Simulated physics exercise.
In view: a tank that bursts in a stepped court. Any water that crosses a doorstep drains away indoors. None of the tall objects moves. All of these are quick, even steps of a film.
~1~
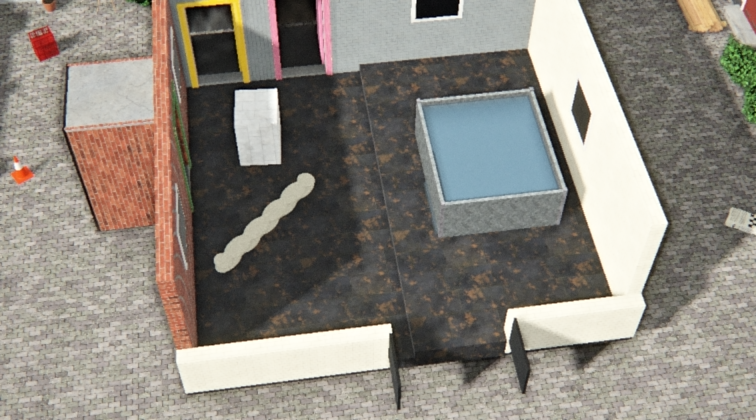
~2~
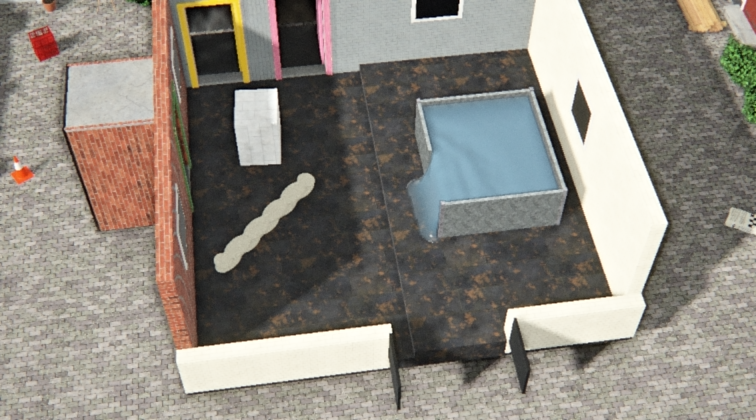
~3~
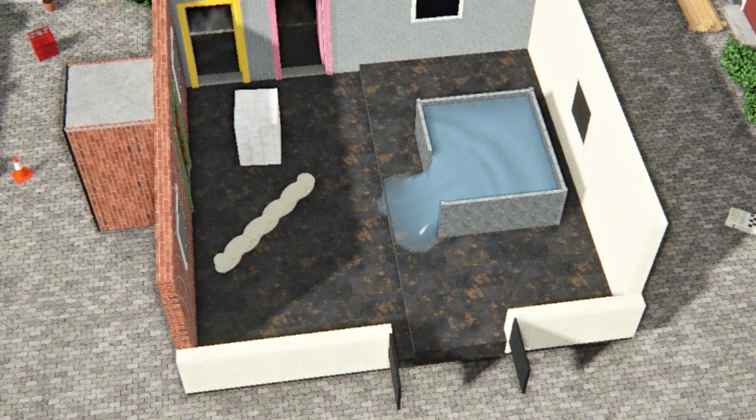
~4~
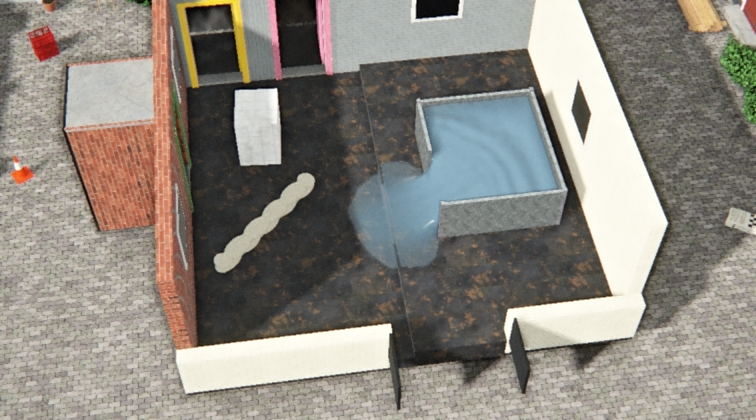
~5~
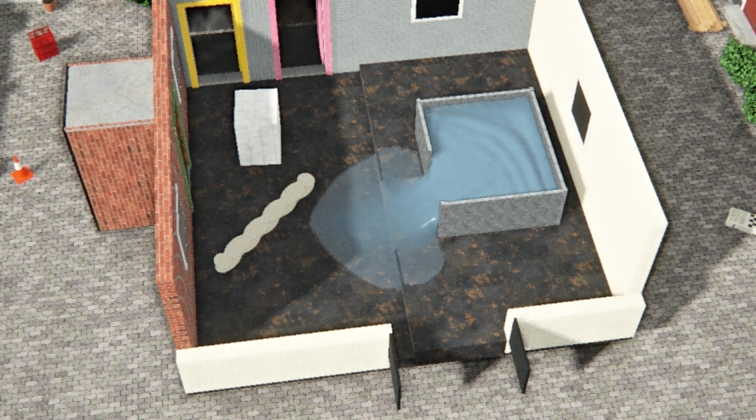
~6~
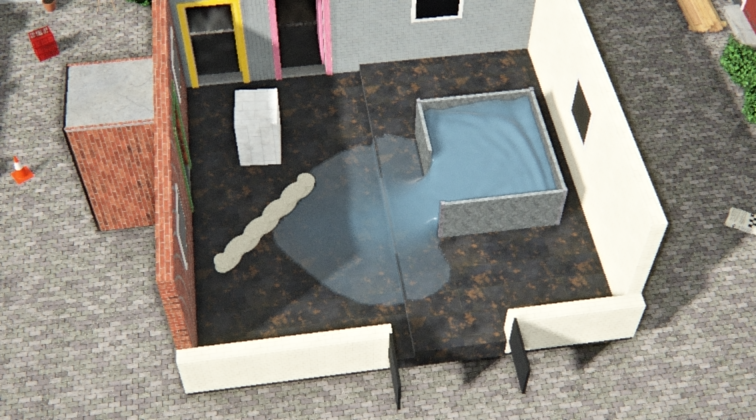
In the video, still blue water fills a grey tank in a walled court until the tank's near left corner opens, and water pours out, spreading leftward and toward the viewer across the dark floor in a widening pool.
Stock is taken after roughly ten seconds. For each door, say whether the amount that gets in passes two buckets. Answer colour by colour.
Pink door: Yes, yellow door: Yes, green door: No.
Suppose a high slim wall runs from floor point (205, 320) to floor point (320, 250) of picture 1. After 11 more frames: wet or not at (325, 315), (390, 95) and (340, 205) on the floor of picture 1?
Taking them in order, I'd say soaked, parched and soaked.
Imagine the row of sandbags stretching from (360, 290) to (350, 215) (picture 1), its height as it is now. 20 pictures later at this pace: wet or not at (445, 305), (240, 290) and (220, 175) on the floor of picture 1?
Spot by spot: Untouched, inundated, inundated.
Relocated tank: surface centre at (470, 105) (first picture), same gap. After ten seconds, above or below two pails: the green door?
Green: Over the limit.
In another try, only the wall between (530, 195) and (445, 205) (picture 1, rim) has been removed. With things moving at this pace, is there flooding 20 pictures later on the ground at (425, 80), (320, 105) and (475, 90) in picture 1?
In the order given: Untouched, untouched and untouched.
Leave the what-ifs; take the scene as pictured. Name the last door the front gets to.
It's the yellow one.
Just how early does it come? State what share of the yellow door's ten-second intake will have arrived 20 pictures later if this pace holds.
About 0 per cent.
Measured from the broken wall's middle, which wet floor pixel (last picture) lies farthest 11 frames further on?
The farthest wet point should be near (200, 371).
A moment on, water covers 35 % of the floor; the pink door not reached, the yellow door not reached, the green door not reached.
Next, water covers 45 % of the floor; the pink door not reached, the yellow door not reached, the green door not reached.
Then, water covers 50 % of the floor; the pink door under two buckets in, the yellow door wet at the sill, nothing in, the green door wet at the sill, nothing in.
Later, water covers 75 % of the floor; the pink door over two buckets in, the yellow door over two buckets in, the green door wet at the sill, nothing in.
In the end, water covers 70 % of the floor; the pink door far over two buckets in, the yellow door far over two buckets in, the green door wet at the sill, nothing in.
